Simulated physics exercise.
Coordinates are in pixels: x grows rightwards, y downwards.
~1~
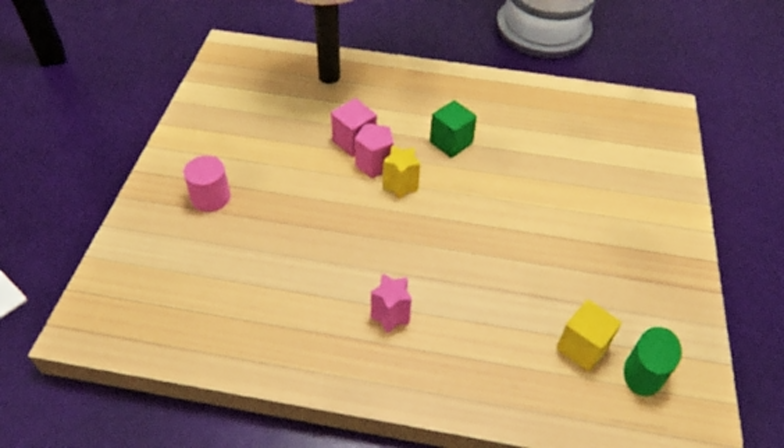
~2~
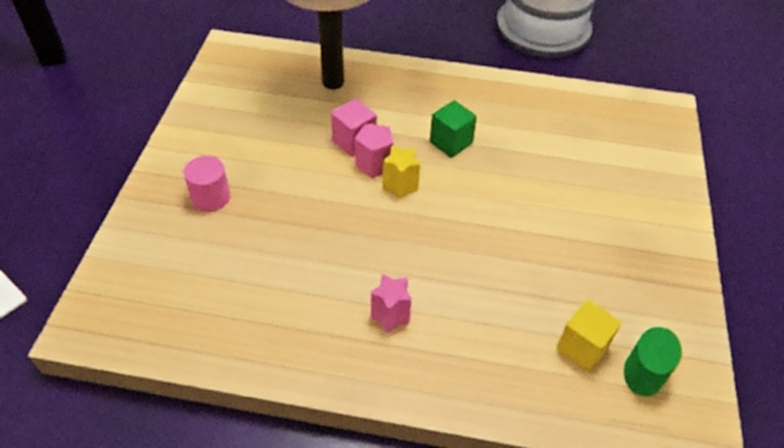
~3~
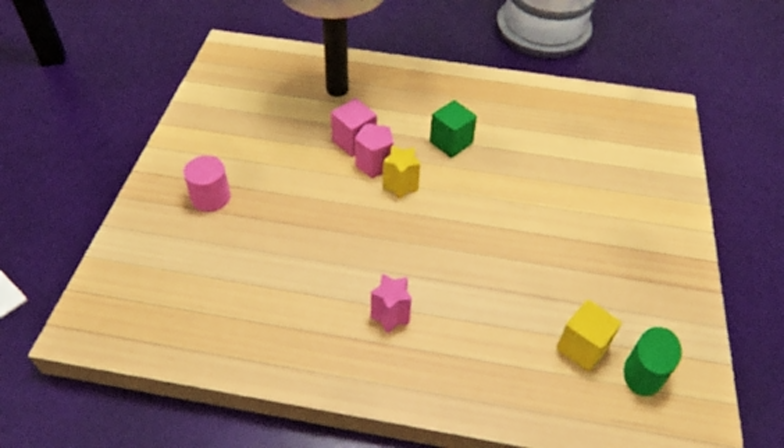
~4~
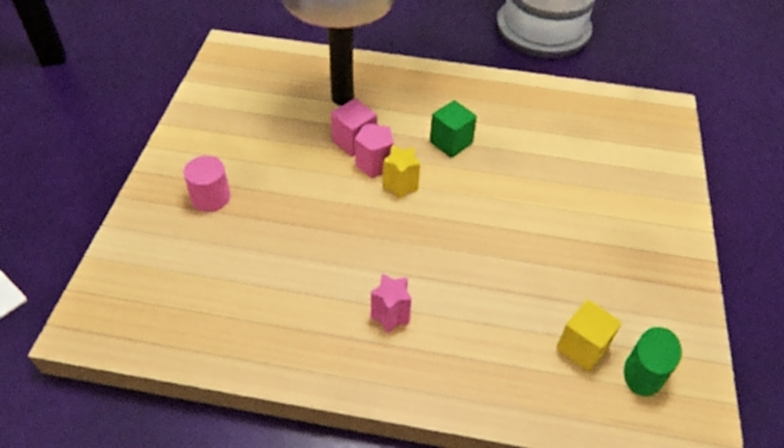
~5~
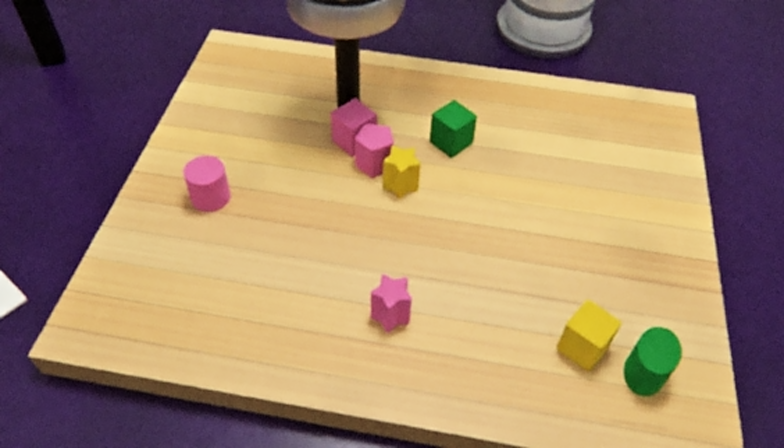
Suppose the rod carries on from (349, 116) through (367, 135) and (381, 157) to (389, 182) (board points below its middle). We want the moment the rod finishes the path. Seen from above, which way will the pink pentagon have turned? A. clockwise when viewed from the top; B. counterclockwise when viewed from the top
B
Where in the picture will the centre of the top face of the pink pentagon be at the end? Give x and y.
Its top middle: (370, 172).
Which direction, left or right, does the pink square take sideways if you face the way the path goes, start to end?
Answer: Right.
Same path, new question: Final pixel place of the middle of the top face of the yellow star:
I predict (415, 169).
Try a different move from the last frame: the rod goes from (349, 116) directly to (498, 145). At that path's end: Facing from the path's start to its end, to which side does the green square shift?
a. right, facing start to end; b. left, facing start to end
a
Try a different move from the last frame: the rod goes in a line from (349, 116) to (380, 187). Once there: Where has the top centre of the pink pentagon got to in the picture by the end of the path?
It comes to (384, 182).
The first path, step by step. One third of the way, rod (368, 127); pink square (354, 126), turned 50° clockwise; pink pentagon (376, 151), turned 45° anticlockwise; yellow star (406, 161).
Two thirds of the way, rod (381, 150); pink square (351, 135), turned 95° clockwise; pink pentagon (375, 154), turned 50° anticlockwise; yellow star (407, 161).
At the end, rod (390, 175); pink square (350, 135), turned 100° clockwise; pink pentagon (370, 172), turned 25° anticlockwise; yellow star (415, 169), turned 35° anticlockwise; green square still.
